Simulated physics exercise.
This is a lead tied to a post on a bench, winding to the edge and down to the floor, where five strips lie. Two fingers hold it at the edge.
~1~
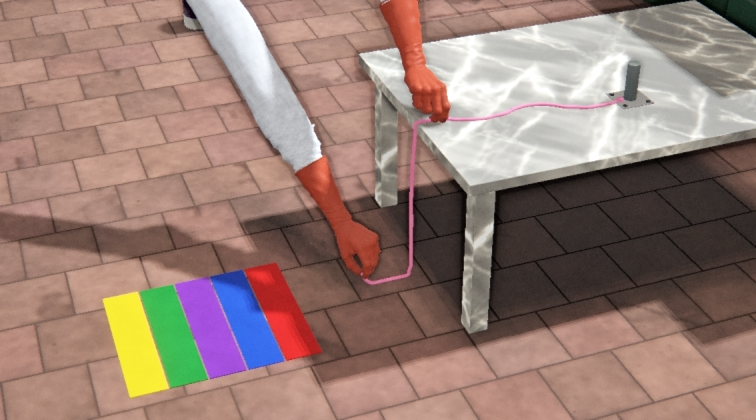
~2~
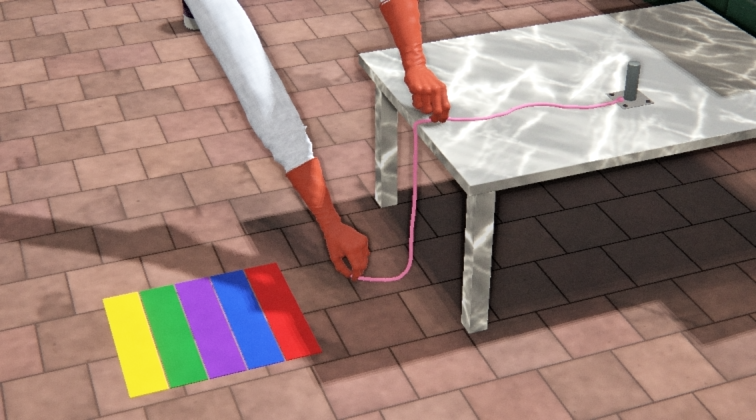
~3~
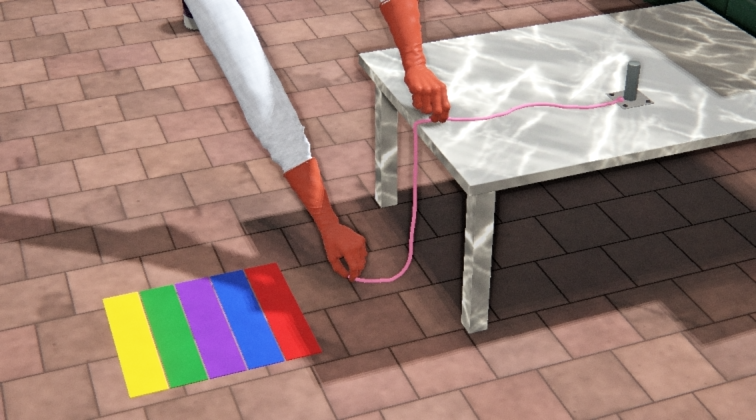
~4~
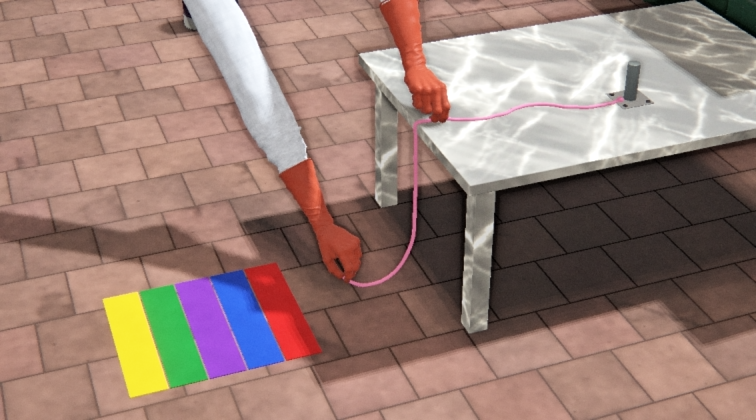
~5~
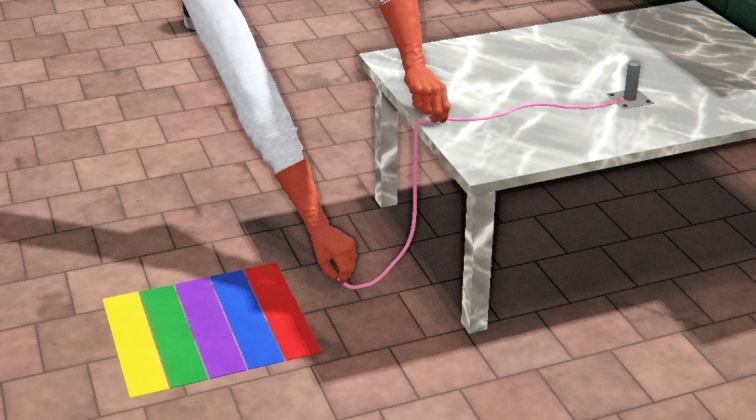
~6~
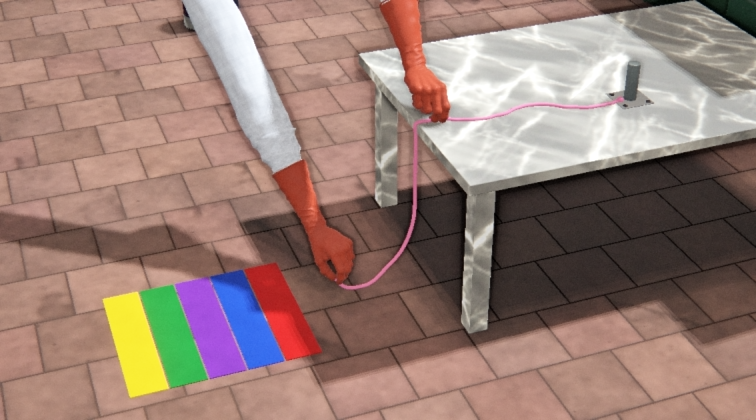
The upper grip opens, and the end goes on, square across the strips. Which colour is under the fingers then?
The end stops over the blue strip.
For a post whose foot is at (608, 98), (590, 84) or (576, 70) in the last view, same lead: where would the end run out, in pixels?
Near (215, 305), (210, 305) and (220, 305).
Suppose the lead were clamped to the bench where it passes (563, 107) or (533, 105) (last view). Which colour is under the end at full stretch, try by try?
In that order: Blue; blue.
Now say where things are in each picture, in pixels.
In the first picture, end (362, 274); red (296, 339); blue (259, 347); purple (221, 356); green (183, 365); yellow (144, 374).
In the second picture, end (352, 276); lead through (595, 107) (526, 106) (461, 120) (416, 147) (414, 211) (408, 268).
In the third picture, end (349, 277).
In the fourth picture, end (344, 278); lead through (595, 107) (526, 106) (461, 120) (415, 147) (415, 211) (399, 267).
In the fifth picture, end (339, 279).
In the sixth picture, end (336, 279); lead through (595, 107) (526, 106) (461, 120) (415, 147) (415, 211) (388, 266).
Early on, end near (316, 284); short of the strips.
Midway, end near (269, 294); over red.
At the end of the slack, end near (240, 301); over blue. It gets as far as the blue strip.
